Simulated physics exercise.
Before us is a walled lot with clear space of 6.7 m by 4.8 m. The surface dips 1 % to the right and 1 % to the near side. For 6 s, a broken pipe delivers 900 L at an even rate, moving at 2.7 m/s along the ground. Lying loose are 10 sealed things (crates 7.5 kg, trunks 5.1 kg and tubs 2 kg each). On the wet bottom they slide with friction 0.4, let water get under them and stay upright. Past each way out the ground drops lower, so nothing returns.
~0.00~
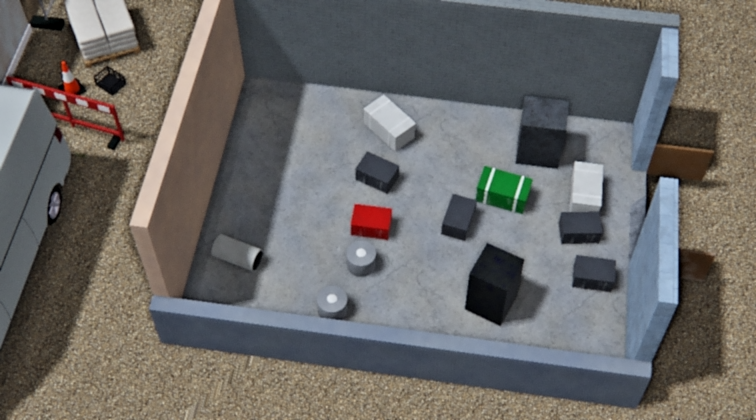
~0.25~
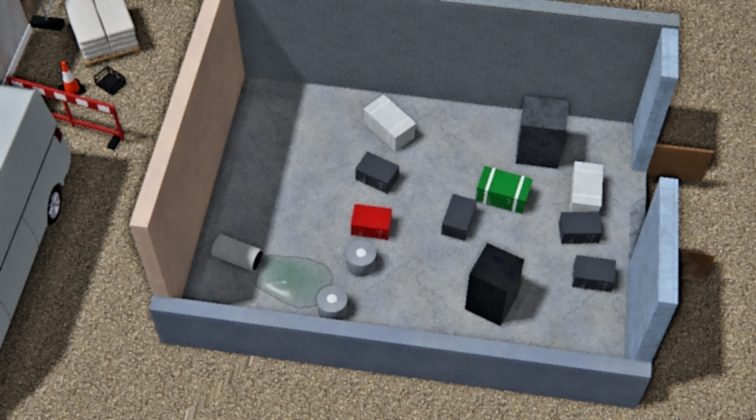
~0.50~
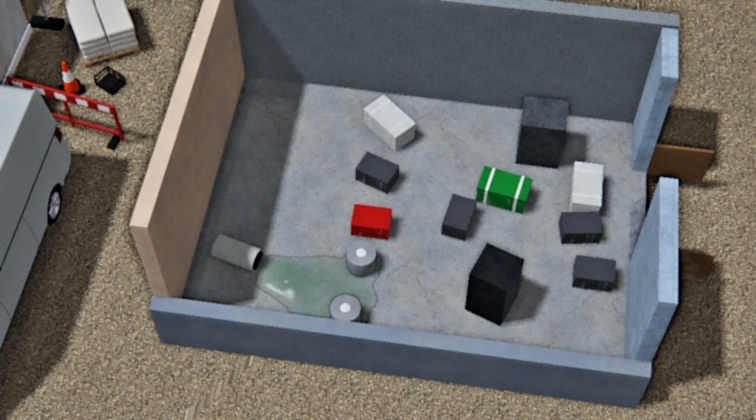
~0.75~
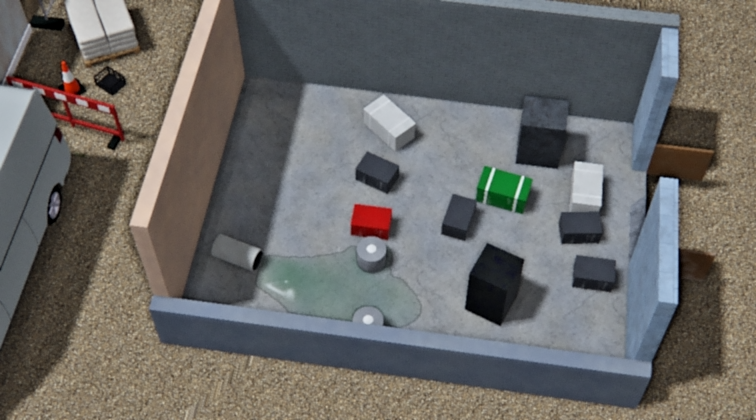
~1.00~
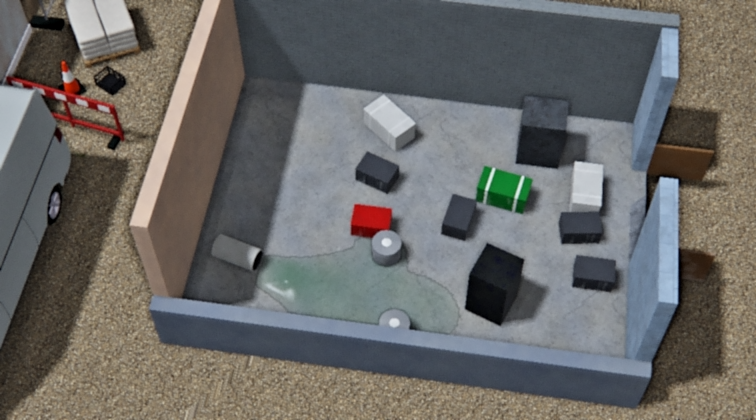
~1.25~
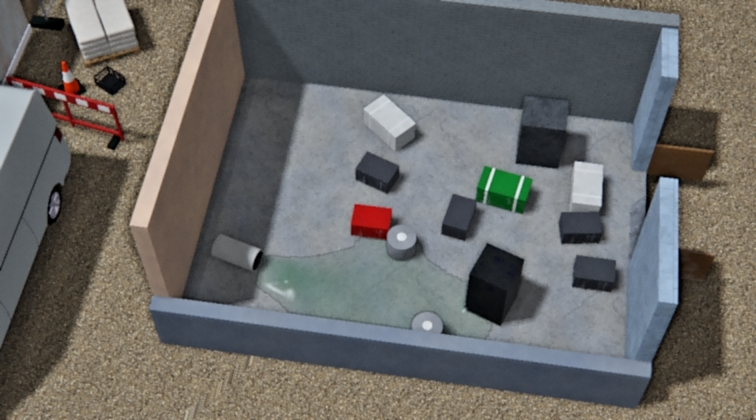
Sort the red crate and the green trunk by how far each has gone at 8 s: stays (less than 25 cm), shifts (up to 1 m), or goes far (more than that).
Red crate stays, green trunk shifts.
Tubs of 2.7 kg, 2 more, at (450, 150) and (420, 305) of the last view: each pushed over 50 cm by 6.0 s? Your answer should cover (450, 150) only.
For that spot, it comes out not that far.
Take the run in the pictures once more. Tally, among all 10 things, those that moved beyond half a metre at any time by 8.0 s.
That makes 5.
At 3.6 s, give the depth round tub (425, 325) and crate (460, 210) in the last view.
I'd estimate 5 cm for the first and 1 cm for the second.
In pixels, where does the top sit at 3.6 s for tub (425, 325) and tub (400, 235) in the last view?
First near (602, 286), second near (429, 227).
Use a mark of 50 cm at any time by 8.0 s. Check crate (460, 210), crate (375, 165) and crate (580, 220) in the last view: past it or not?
In that order: Under, under, past it.
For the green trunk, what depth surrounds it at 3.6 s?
Roughly 1 cm deep.
After 1.8 s the red crate is near (371, 216), 0.0 m from its start, aground; the green trunk is near (505, 183), 0.0 m from its start, aground; 0 of 10 are out; 1 afloat.
After 3.6 s the red crate is near (371, 216), 0.0 m from its start, aground; the green trunk is near (505, 183), 0.0 m from its start, aground; 0 of 10 are out; 1 afloat.
After 5.6 s the red crate is near (371, 216), 0.0 m from its start, aground; the green trunk is near (506, 176), 0.1 m from its start, aground; 0 of 10 are out; 5 afloat.
After 8.0 s the red crate is near (371, 216), 0.0 m from its start, aground; the green trunk is near (487, 168), 0.4 m from its start, afloat; 0 of 10 are out; 5 afloat.
